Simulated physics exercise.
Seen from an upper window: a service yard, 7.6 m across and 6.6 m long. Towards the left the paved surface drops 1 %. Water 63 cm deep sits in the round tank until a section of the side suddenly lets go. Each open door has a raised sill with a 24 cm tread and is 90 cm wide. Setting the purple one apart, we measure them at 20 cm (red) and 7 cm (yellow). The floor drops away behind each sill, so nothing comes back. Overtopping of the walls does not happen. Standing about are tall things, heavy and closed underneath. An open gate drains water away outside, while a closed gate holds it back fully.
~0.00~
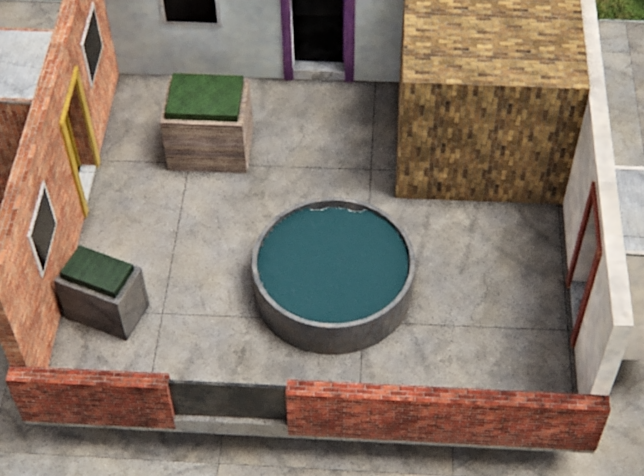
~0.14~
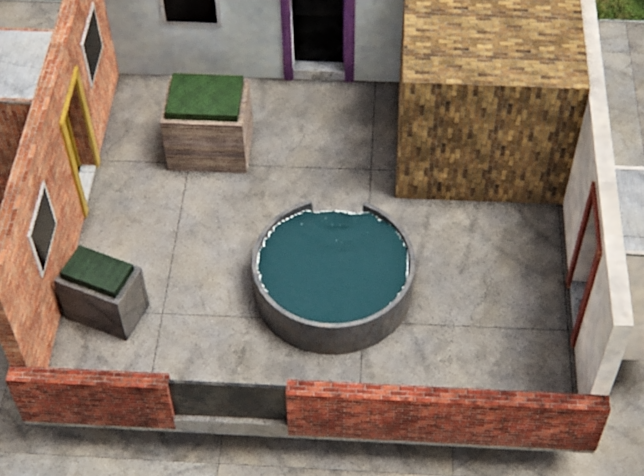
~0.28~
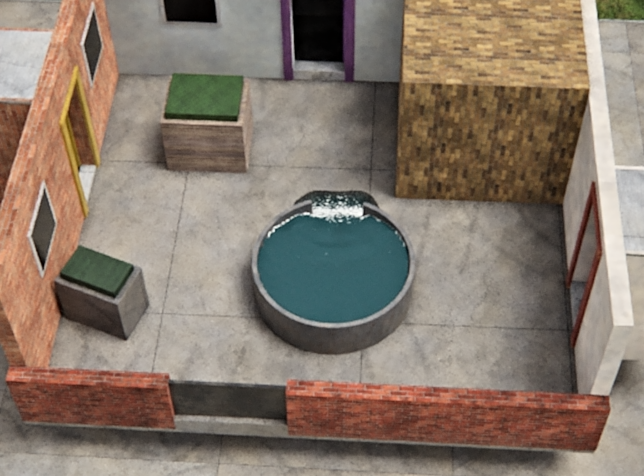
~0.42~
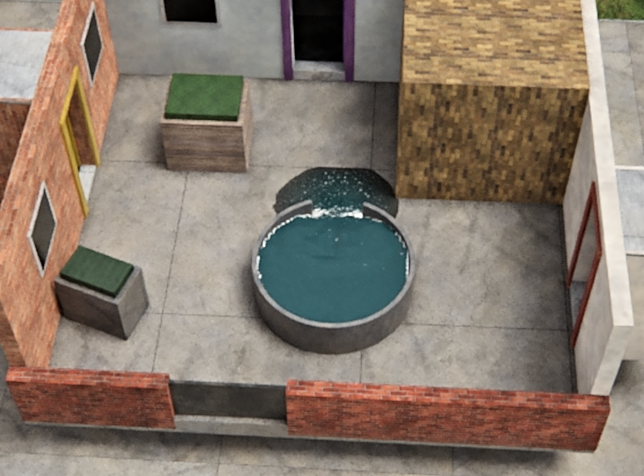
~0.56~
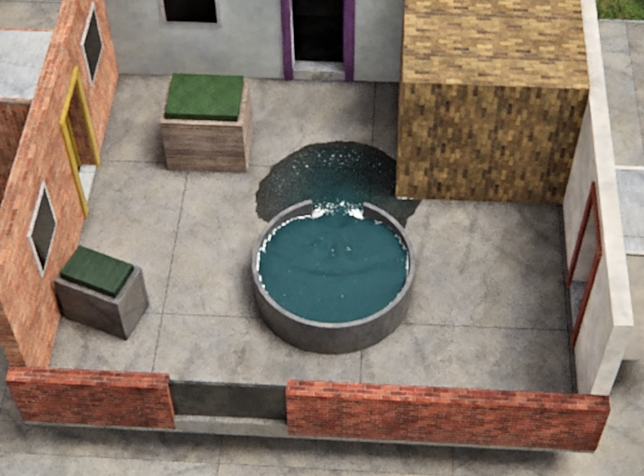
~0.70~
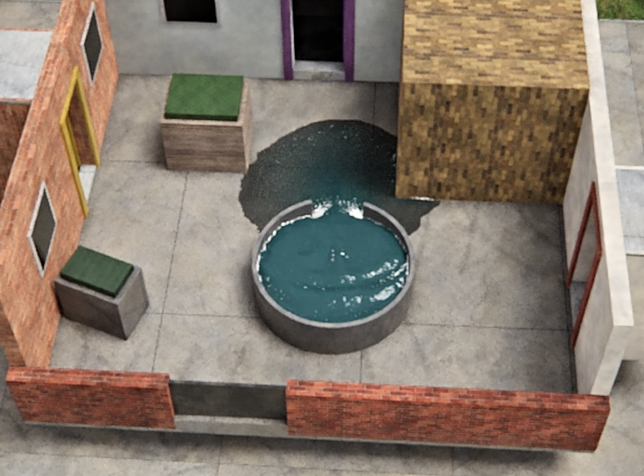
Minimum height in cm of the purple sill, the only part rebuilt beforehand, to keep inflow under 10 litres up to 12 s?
22 cm.
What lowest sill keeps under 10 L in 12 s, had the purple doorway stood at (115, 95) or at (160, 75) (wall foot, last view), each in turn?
Roughly 22 cm for the first and 19 cm for the second.
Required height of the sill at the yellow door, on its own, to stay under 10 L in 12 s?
Yellow: 6.0 cm.
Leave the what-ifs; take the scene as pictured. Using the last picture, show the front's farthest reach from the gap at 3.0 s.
Pixel close to (119, 78).
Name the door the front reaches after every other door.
Red.
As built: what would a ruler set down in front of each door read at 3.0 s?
In cm: Red 0, yellow 4, purple 24.
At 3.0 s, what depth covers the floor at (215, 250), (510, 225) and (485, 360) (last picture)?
About 0, 1 and 0 cm.
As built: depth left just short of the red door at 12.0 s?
Depth: Near 1.5 cm.
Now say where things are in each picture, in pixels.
Still water, 63 cm deep, in the round tank at (333, 263); the purple door at (318, 37) is dry, in the first picture.
The gap is on the far side, the front 0.3 m out at a hidden place; the back of the round tank holds 63 cm, in the second picture.
The front is at (317, 195), 0.7 m from the gap on the far side; 0.8 m2 of floor is wet, 63 cm left at the back, in the third picture.
The gap is on the far side, the front 1.2 m out at (315, 172); the back of the round tank holds 63 cm, in the fourth picture.
The gap is on the far side, the front 1.8 m out at (354, 146); the back of the round tank holds 63 cm, in the fifth picture.
Water pours out on the far side and has run 2.3 m, to (327, 124); about 4 cm deep outside, 60 cm at the back; 1.1 m in a straight line remain to the purple door at (318, 37), in the sixth picture.
After 1.4 s water covers 20 % of the floor, deepest (31 cm) near (396, 86); 21 cm at the purple door, 0 litres in over its 21 cm sill.
After 3.0 s water covers 30 % of the floor, deepest (28 cm) near (364, 85); 24 cm at the purple door, 10 litres in over its 21 cm sill.
After 12.0 s water covers 90 % of the floor, deepest (14 cm) near (71, 276); 8 cm at the purple door, 15 litres in over its 21 cm sill.
At the purple door as built, the water arrived by 1.1 s and peaked near 28 cm at 2.2 s.
With a sill of 18.5 cm, 36 litres would have come in within the 12 s; with 24.5 cm, 3 litres. So under 10 litres takes about 22 cm.
